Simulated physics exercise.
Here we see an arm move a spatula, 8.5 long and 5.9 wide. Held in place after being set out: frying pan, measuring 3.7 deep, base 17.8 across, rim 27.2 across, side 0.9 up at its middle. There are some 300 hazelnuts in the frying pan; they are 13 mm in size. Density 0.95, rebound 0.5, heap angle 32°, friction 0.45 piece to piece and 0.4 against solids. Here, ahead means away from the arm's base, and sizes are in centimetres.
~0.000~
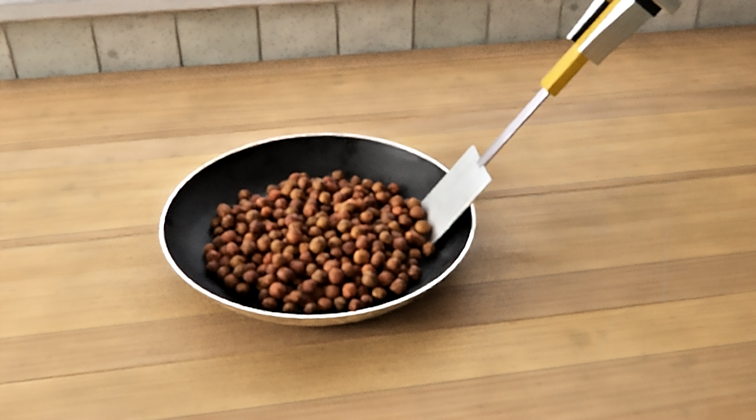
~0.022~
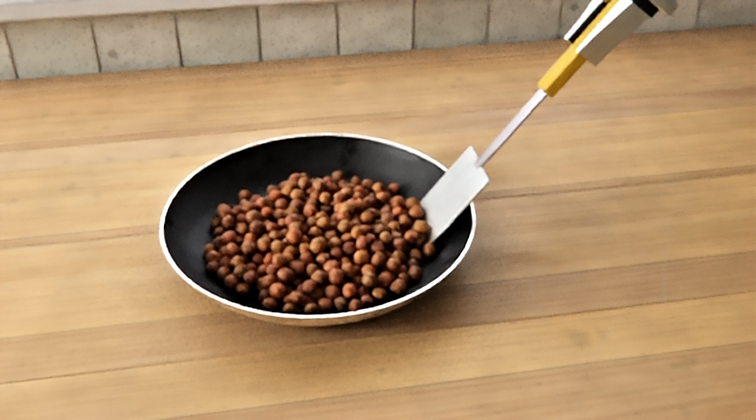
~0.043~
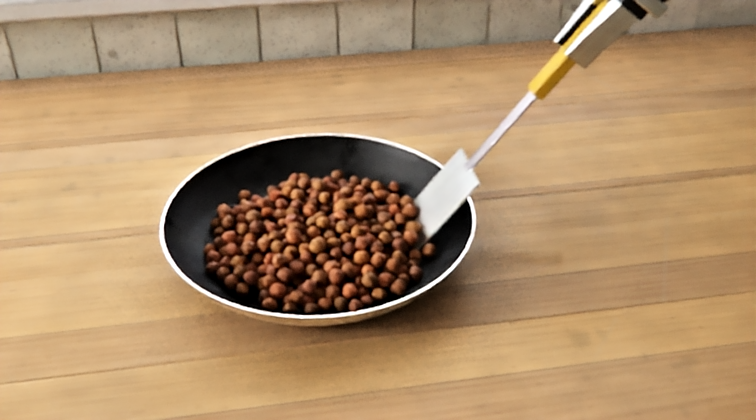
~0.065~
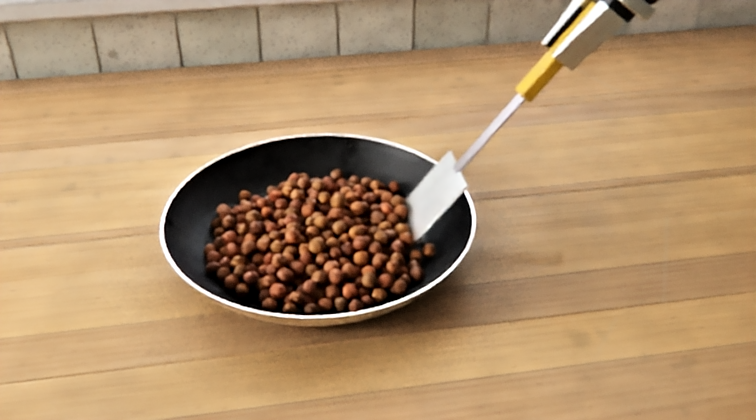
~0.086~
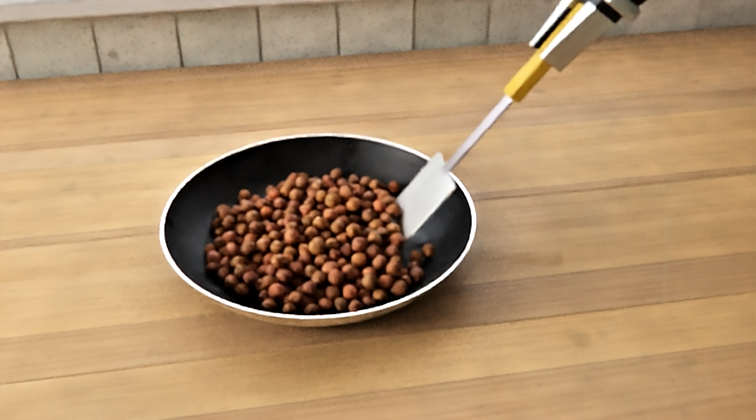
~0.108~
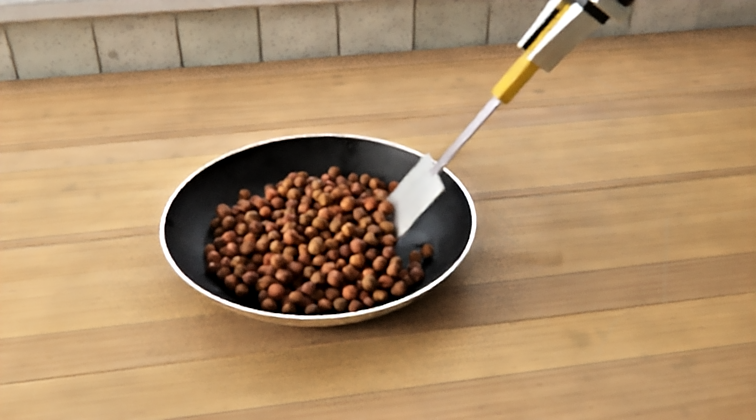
Robot arm moving a spatula slowly leftward through a frying pan of hazelnuts on a wooden counter, pushing nuts along the right side.
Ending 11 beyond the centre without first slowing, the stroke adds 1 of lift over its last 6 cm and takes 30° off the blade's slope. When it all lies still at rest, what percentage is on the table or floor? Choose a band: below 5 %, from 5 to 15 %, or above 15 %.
That share falls between 5 and 15 %.
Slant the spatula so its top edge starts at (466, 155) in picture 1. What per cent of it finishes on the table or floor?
About 10%.
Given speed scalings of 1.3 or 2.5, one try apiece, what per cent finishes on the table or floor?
Some 15 and 20 per cent.
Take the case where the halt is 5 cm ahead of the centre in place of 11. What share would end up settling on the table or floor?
Changed stop: Approx. 0 %.
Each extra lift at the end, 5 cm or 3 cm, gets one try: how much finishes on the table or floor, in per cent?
I'd say close to 10 percent for the first and close to 10 percent for the second.
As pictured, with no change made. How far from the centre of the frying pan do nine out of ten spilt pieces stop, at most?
Roughly 30 cm.
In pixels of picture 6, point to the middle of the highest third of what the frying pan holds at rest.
Pixel position: Approx. (225, 232).
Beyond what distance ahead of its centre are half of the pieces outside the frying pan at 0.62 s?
I'd put it at some 18 centimetres.
After 0.23 s, sloping 52°, highest piece 4 above the table; 299 in the frying pan.
After 0.36 s, sloping 42°, highest piece 5 above the table; 299 in the frying pan.
After 0.62 s, sloping 22°, highest piece 5 above the table; 276 in the frying pan, 22 on the table or floor, 1 on the blade or in flight.
After 1.67 s, sloping 22°, highest piece 5 above the table; 275 in the frying pan, 24 on the table or floor.
In the end, 275 in the frying pan, 24 on the table or floor. That is 8 % on the table or floor.
